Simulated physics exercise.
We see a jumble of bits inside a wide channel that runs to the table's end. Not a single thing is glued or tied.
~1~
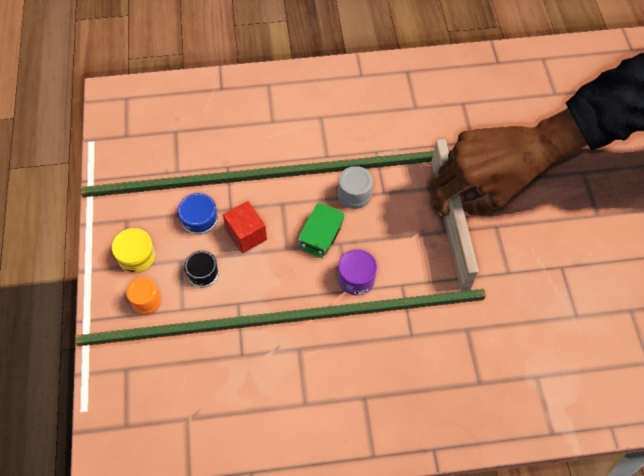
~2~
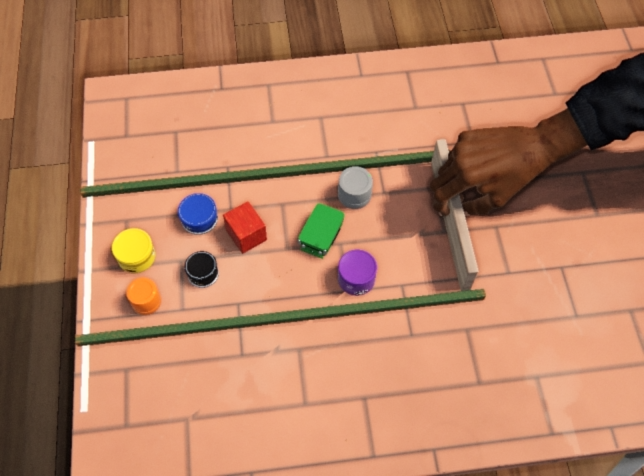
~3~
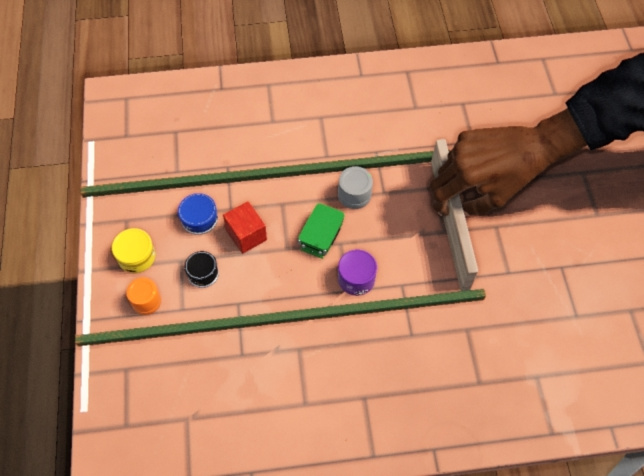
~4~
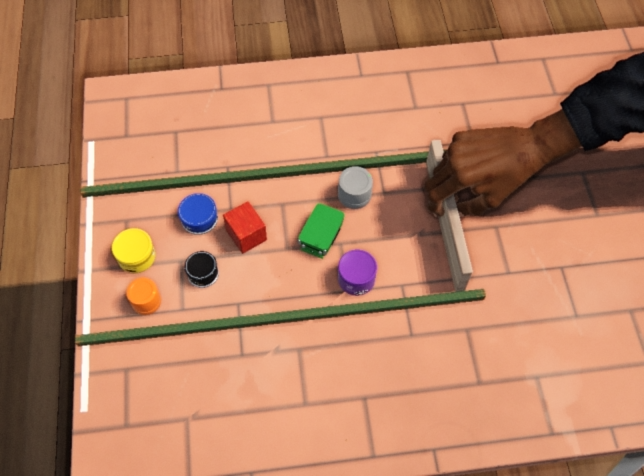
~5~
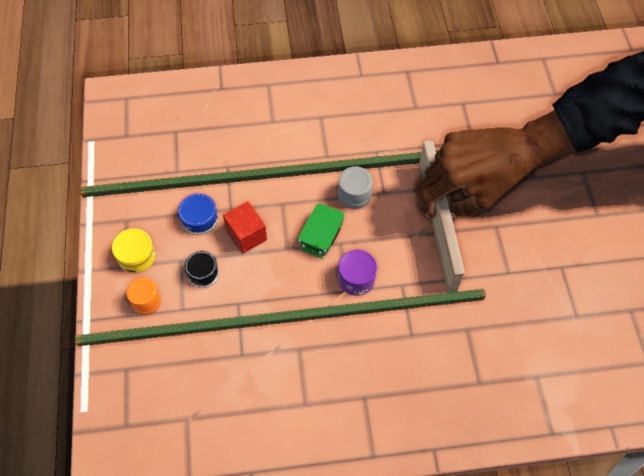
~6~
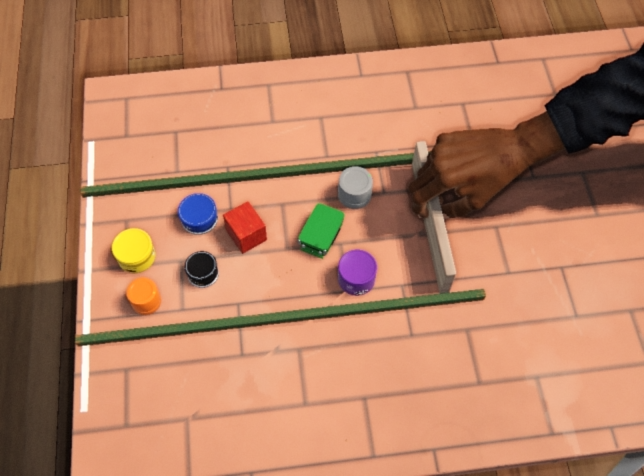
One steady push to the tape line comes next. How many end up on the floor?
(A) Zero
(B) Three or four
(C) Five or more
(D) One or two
Answer: C.
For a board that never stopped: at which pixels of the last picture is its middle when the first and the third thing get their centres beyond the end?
First roughly (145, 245), later roughly (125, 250).
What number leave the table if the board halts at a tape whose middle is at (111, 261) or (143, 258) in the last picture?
First try 5, second try 1.
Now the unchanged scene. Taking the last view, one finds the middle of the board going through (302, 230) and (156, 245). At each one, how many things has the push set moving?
The first number is 3, the next one 8.
Soon after, none off yet; yellow tub at rest near (134, 251); orange lid at rest near (144, 297); blue pot at rest near (198, 214).
At rest, the number that fall off is five or more; fallen, grey lid, purple tub, green case, red block, black tin, blue pot, orange lid and yellow tub.
